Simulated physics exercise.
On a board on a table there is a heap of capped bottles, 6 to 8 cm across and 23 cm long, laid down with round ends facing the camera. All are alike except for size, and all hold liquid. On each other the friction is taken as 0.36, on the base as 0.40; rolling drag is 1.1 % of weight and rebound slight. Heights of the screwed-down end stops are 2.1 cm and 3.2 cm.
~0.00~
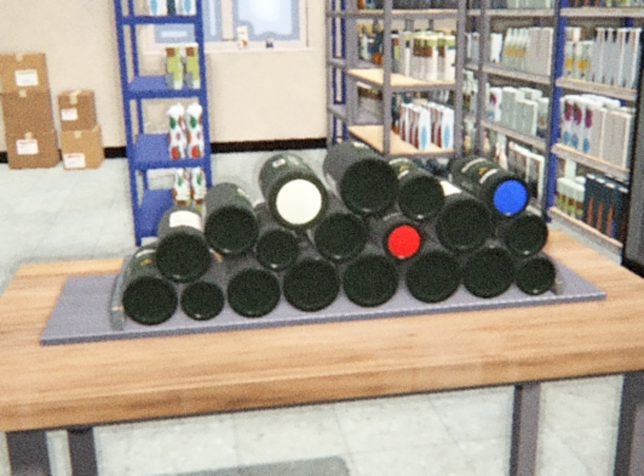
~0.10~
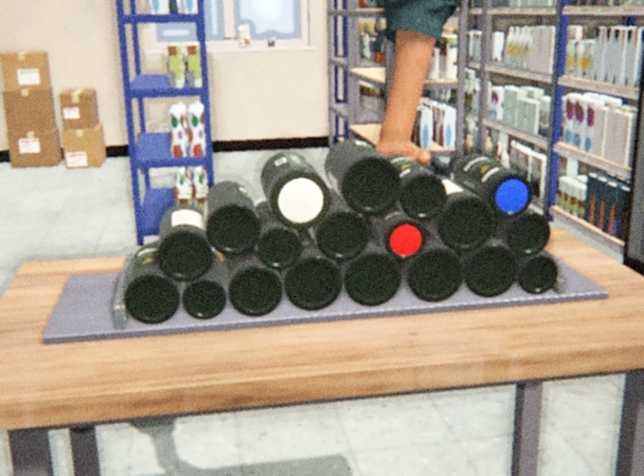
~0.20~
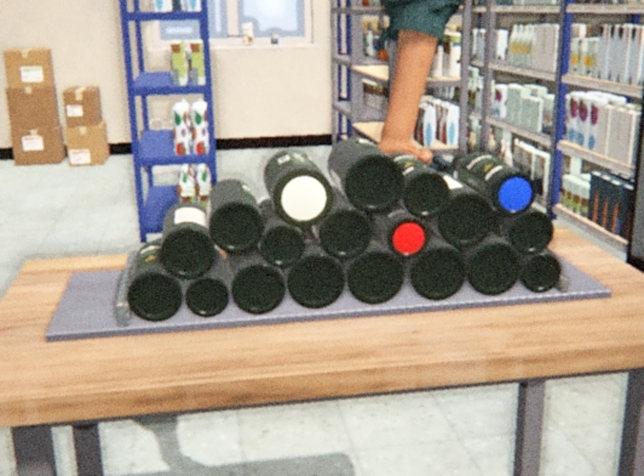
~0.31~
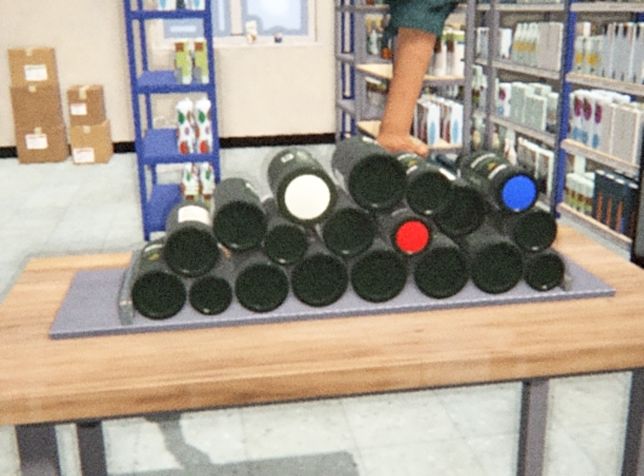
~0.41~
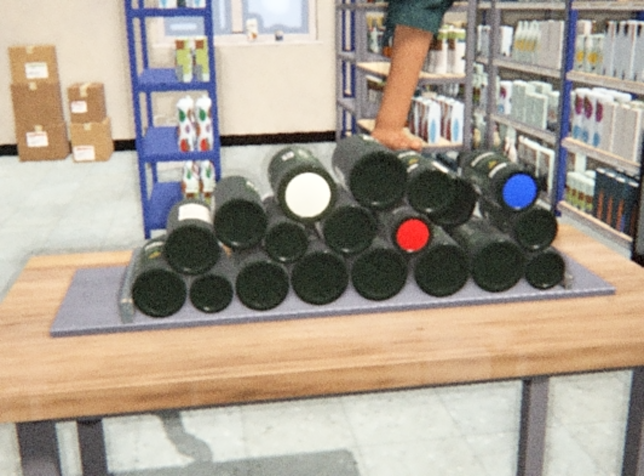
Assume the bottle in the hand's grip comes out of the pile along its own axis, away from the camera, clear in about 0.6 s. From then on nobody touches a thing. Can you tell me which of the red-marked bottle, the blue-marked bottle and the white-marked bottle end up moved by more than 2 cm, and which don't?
Red-marked bottle is not; blue-marked bottle is moved; white-marked bottle is not.
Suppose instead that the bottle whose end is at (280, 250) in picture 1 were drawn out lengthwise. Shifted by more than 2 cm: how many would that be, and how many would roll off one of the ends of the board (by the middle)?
You'd get 3 for the first part and 0 for the second.
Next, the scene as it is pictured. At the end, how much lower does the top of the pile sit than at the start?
Something like 1 cm, I'd say.
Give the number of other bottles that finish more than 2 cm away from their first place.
4.
After 0.81 s, 0 now displaced over 2 cm; red in place; blue 0.9 cm left and 0.6 cm down; white in place.
After 0.96 s, 4 now displaced over 2 cm; red in place; blue 2.3 cm left and 3.6 cm down; white in place.
After 1.18 s, 4 now displaced over 2 cm; red in place; blue 2.9 cm right and 6 cm down; white in place.
After 1.53 s, 4 now displaced over 2 cm; 2 off the right end of the board; red in place; blue 17 cm right and 12 cm down; white in place.
At rest by 2.0 s, 4 moved over 2 cm; 2 off the right end of the board; red in place; blue fallen off to the right; white in place; top of the pile 22 cm high, from 23 cm.
